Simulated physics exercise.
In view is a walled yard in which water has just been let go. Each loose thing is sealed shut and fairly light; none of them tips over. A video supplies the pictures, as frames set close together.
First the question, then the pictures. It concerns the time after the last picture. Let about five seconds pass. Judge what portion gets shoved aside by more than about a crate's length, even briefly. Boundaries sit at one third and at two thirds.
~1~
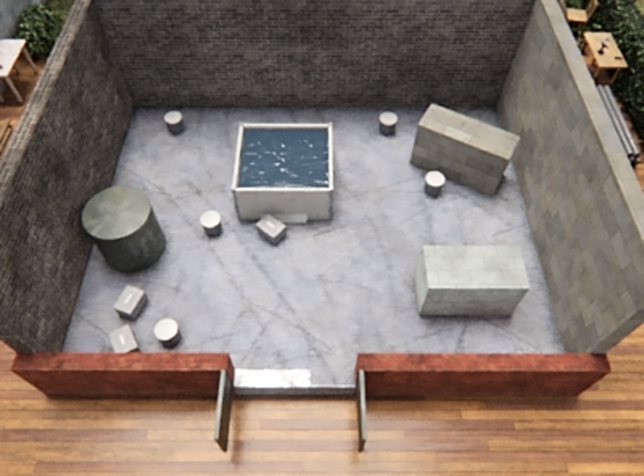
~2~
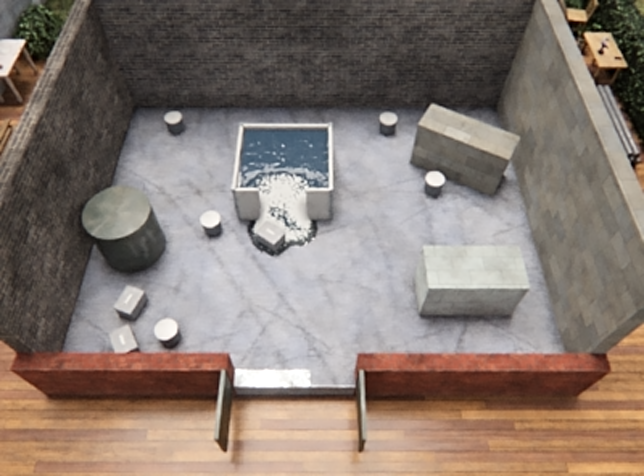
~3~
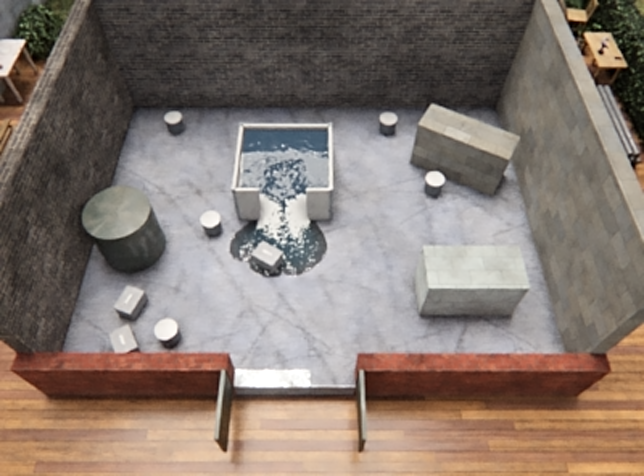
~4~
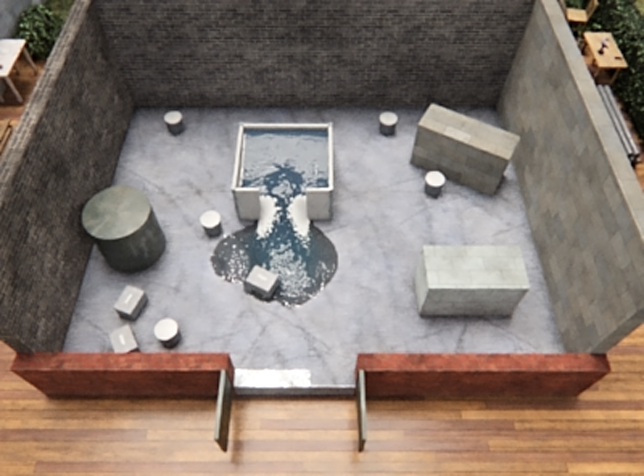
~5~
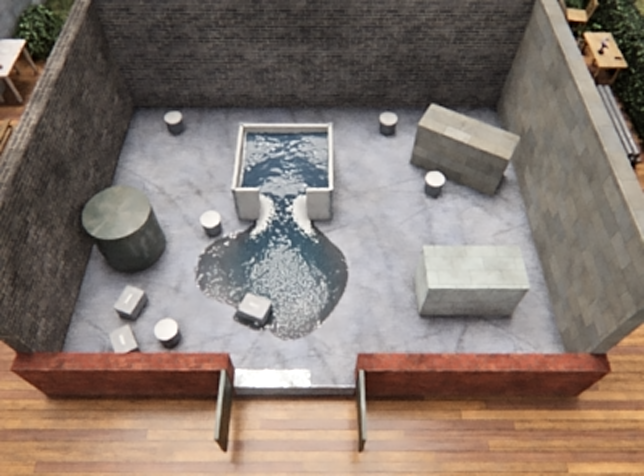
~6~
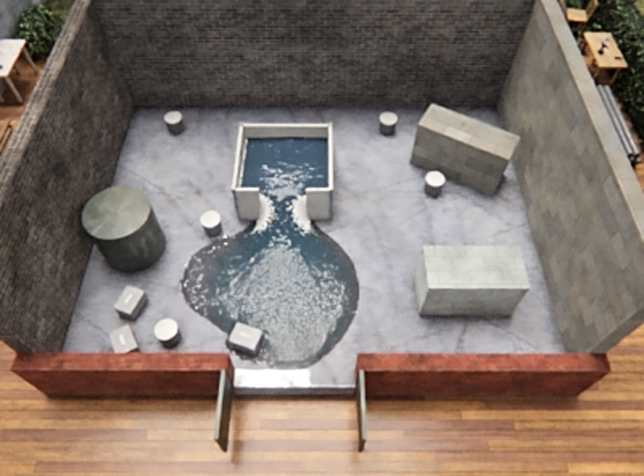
The share is one third to two thirds.
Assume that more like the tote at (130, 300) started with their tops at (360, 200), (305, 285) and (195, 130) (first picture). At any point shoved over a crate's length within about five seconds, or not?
Each in turn: Stays in place, pushed clear, stays in place.
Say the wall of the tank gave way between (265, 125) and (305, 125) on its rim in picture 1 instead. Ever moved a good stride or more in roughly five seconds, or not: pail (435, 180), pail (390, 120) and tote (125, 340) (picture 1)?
In that order: Short of that, moved that far, never so far.
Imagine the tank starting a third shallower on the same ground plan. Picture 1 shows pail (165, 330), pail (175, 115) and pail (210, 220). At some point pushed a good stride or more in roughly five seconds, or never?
Went the distance, fell short, fell short.
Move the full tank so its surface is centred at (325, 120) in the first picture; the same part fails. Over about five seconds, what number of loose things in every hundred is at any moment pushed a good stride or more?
It comes to some 50 %.
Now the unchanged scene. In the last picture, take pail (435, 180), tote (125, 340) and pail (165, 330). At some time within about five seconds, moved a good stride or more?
Going through them in order: First kept nearby, second got well clear, third got well clear.
A moment on, 1 of 8 are well off their spots; 0 afloat.
Next, 3 of 8 are well off their spots; 2 afloat.
Later, 3 of 8 are well off their spots; 3 afloat.
In the end, 4 of 8 are well off their spots, and 4 have been at some point; 3 afloat.
